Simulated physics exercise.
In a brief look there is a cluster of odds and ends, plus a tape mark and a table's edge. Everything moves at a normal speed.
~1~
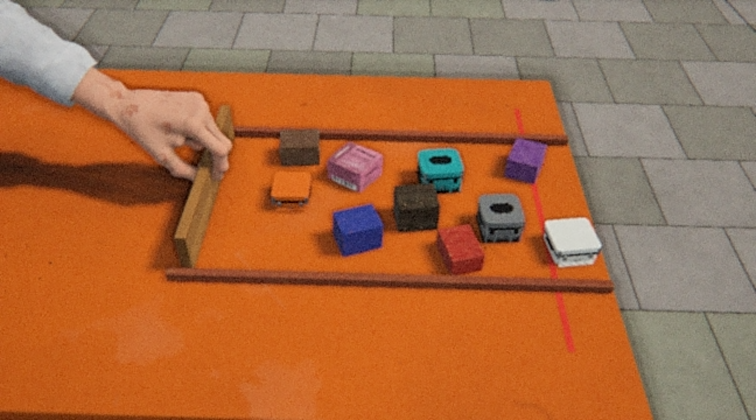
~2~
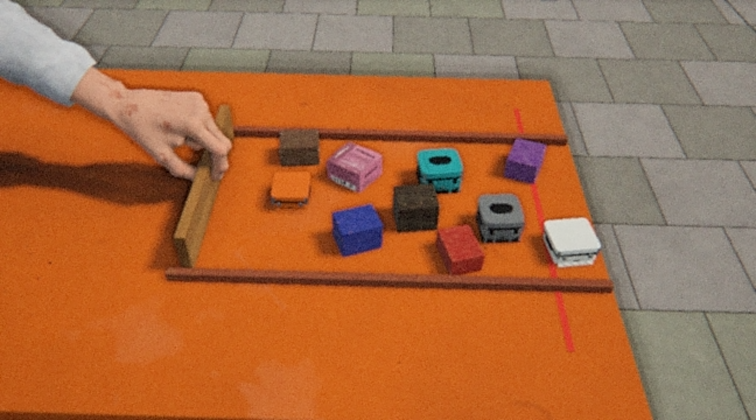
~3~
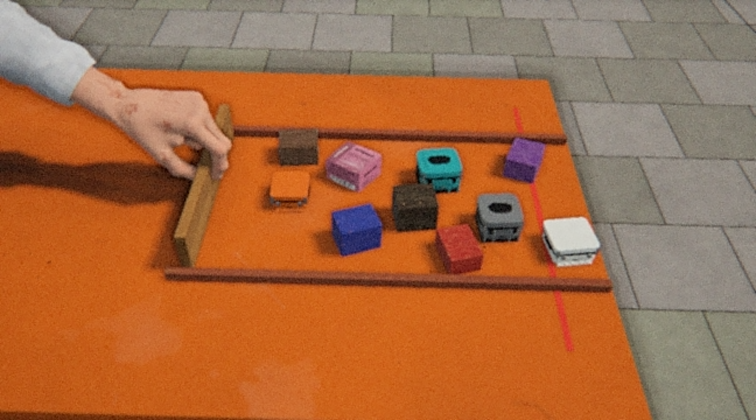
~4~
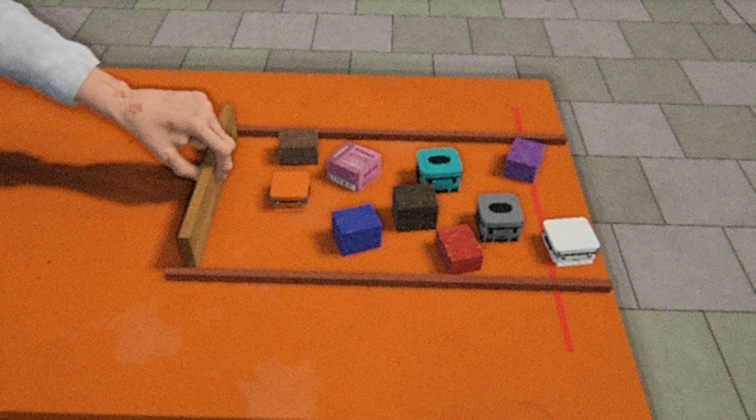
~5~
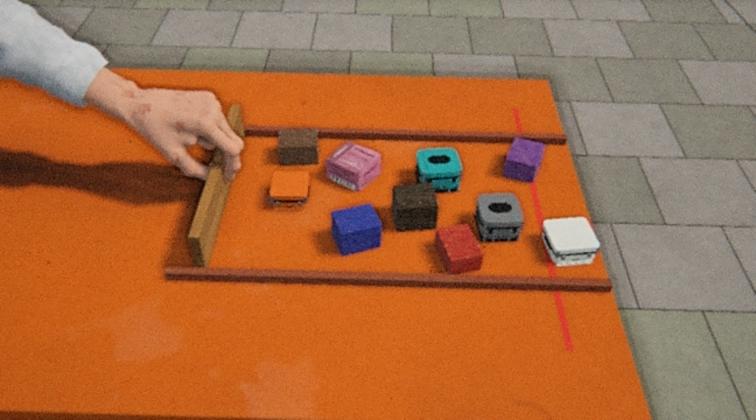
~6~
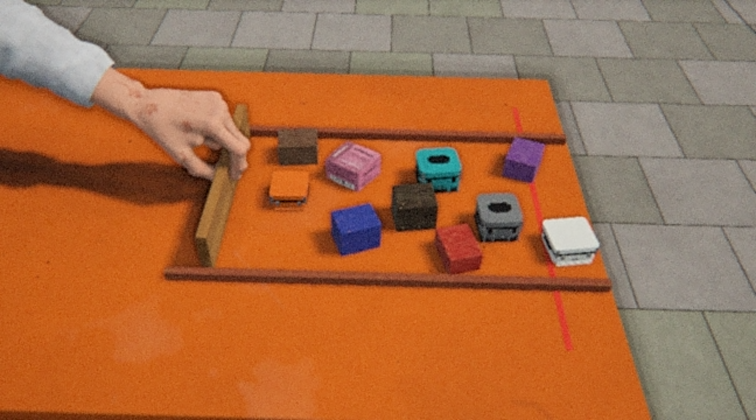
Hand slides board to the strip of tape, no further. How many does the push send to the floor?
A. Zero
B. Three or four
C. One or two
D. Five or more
D.
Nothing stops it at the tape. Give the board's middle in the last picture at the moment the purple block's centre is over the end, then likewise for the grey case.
The middle is at (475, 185) when it's the purple block, and at (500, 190) when it's the grey case.
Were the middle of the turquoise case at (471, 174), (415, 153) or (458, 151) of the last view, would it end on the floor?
Going through the places in order, it ends up falling, it ends up falling, and it ends up falling.
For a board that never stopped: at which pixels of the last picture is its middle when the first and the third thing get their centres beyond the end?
I'd say close to (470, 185), and after that close to (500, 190).
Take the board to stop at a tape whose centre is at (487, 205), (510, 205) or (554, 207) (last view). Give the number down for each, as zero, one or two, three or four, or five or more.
Going through the three places in order, the answers are either one or two; 3 or 4; more than four.
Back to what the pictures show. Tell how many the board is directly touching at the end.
I count 3 of them.
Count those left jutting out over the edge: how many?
Looks like 2 of them.
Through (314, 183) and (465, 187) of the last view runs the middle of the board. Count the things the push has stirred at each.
3 and 10.
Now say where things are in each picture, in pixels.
In the first frame, white case (570, 242); purple block (525, 161); grey case (500, 219); board (208, 181); tape (539, 207).
In the second frame, purple block (525, 161); black block (416, 208).
In the third frame, grey case (498, 218); blue block (356, 230).
In the fourth frame, white case (569, 242); orange case (291, 192).
In the fifth frame, purple block (524, 160); turquoise case (438, 171).
In the sixth frame, white case (568, 242); purple block (524, 160); grey case (498, 218); board (226, 180); tape (537, 206).
A little later, none off yet; white case at rest near (568, 242); purple block at rest near (524, 160); grey case at rest near (498, 218).
Next, none off yet; white case moving near (578, 245); purple block shifted about its own width near (549, 153); grey case shifted about its own width near (531, 224).
When it is over, the number that fall off is five or more; down, turquoise case, red block, grey case, purple block and white case.
